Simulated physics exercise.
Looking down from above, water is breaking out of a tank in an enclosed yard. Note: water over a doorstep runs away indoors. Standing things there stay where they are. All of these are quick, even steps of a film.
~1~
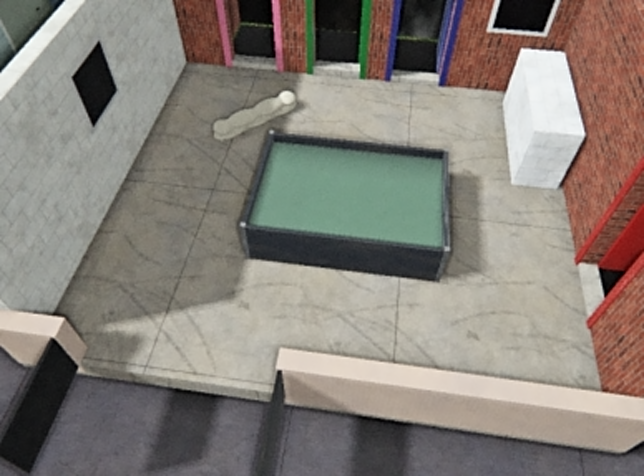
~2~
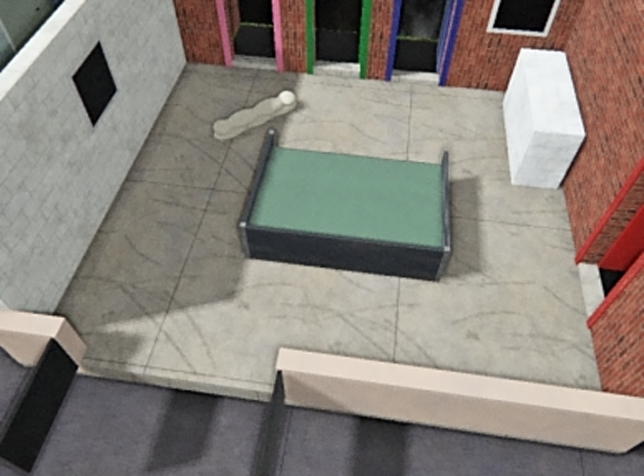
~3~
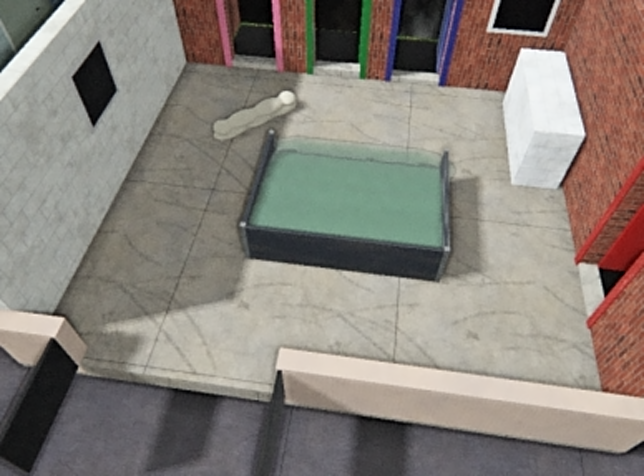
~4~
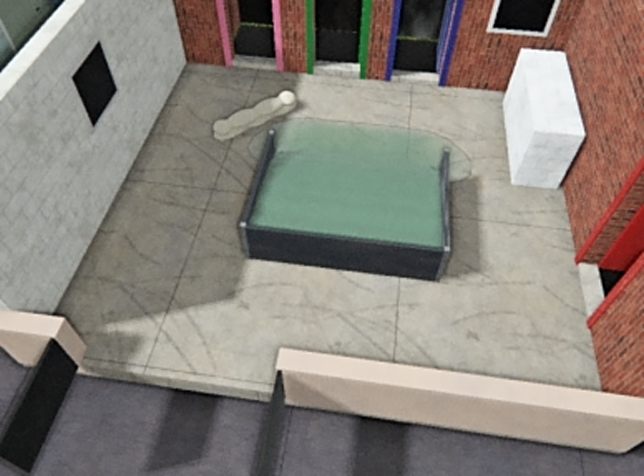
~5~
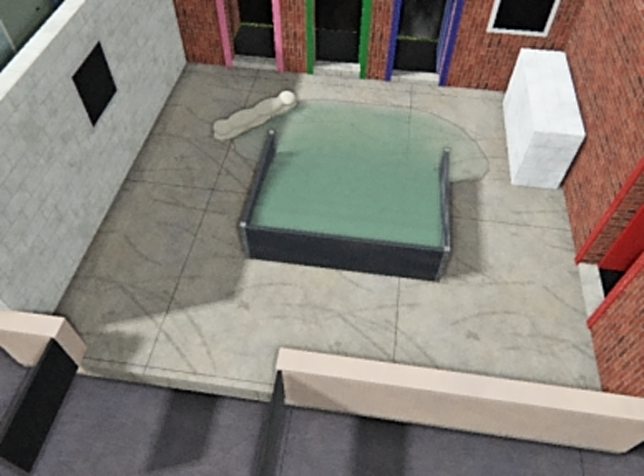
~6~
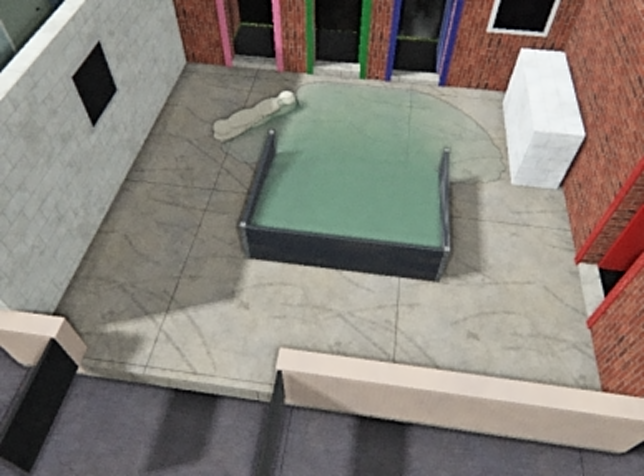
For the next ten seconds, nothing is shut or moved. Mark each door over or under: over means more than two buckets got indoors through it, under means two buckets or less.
Green door - over, pink door - under, blue door - over, red door - under.
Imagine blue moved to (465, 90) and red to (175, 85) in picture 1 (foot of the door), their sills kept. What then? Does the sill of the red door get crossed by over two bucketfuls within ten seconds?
Red door: Goes past it.
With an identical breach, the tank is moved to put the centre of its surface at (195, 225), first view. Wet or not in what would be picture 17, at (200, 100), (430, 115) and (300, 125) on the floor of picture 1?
As listed: Reached, reached, reached.
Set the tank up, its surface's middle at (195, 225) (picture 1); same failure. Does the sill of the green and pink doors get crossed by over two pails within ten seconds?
The way I see it, green surpasses the threshold while pink surpasses the threshold.
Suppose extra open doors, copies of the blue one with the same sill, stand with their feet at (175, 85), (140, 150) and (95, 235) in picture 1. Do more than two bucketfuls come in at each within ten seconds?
In order: Tops the limit, stays within it, stays within it.
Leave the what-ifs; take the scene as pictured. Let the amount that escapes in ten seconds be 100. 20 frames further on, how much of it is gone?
I get 70 percent.
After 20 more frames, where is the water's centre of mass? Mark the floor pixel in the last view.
Roughly (368, 132) in the last picture.
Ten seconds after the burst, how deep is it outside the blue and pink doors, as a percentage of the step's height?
Near 50 and 50 per cent, in that order.
A moment on, water covers 30 % of the floor; the green door over two buckets in, the pink door wet at the sill, nothing in, the blue door over two buckets in, the red door not reached.
Next, water covers 35 % of the floor; the green door far over two buckets in, the pink door wet at the sill, nothing in, the blue door far over two buckets in, the red door not reached.
Then, water covers 55 % of the floor; the green door far over two buckets in, the pink door wet at the sill, nothing in, the blue door far over two buckets in, the red door not reached.
Later, water covers 80 % of the floor; the green door far over two buckets in, the pink door wet at the sill, nothing in, the blue door far over two buckets in, the red door wet at the sill, nothing in.
In the end, water covers 95 % of the floor; the green door far over two buckets in, the pink door wet at the sill, nothing in, the blue door far over two buckets in, the red door under two buckets in.
